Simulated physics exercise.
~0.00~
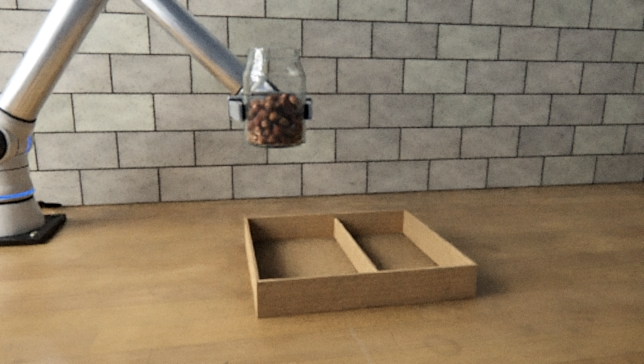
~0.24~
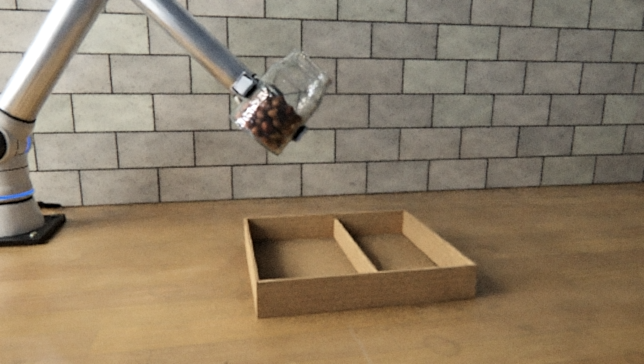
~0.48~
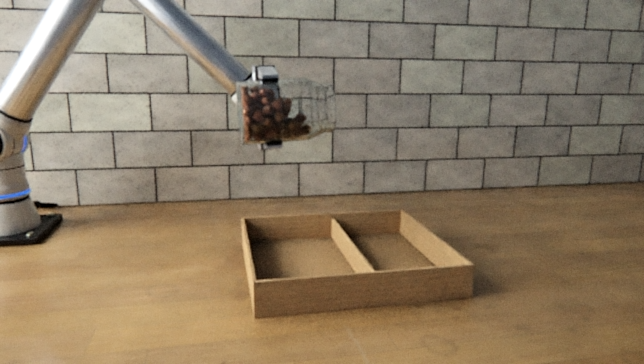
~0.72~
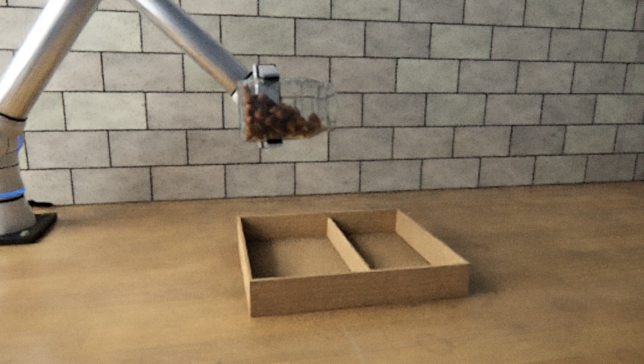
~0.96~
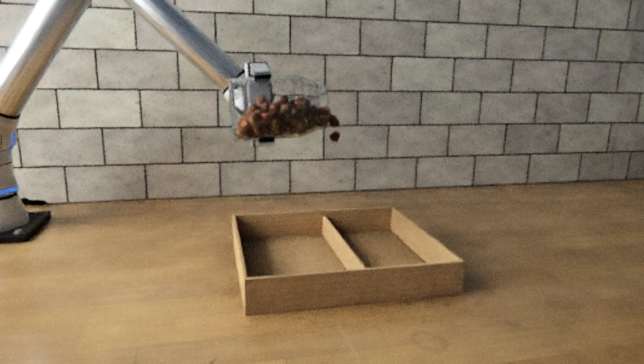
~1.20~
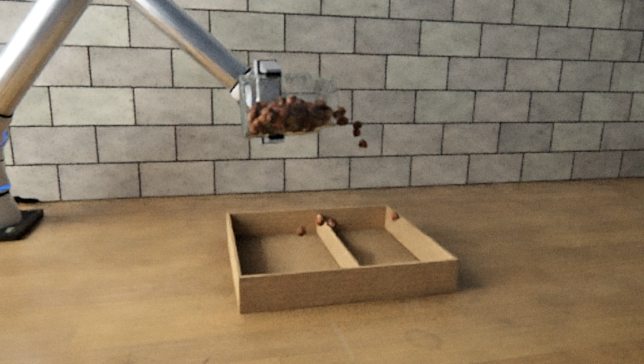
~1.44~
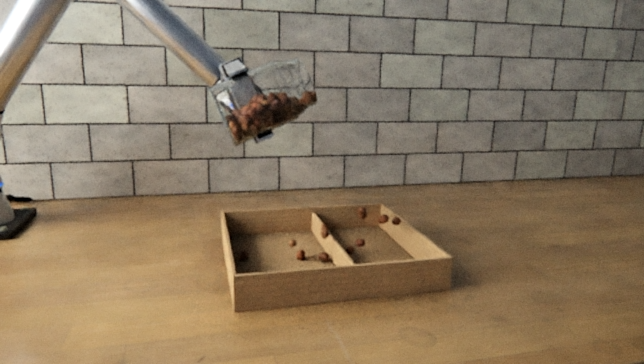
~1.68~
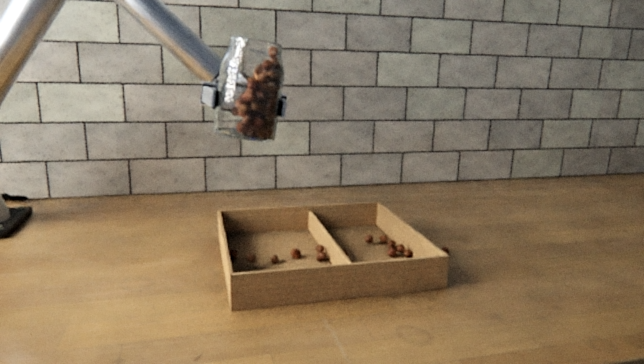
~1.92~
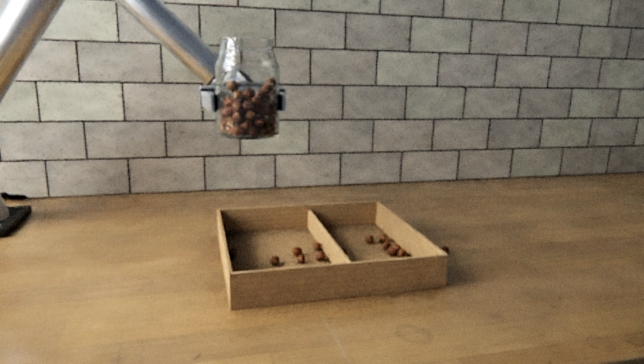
A robot arm tips a jar, spills some hazelnuts into a divided tray, and rights it.
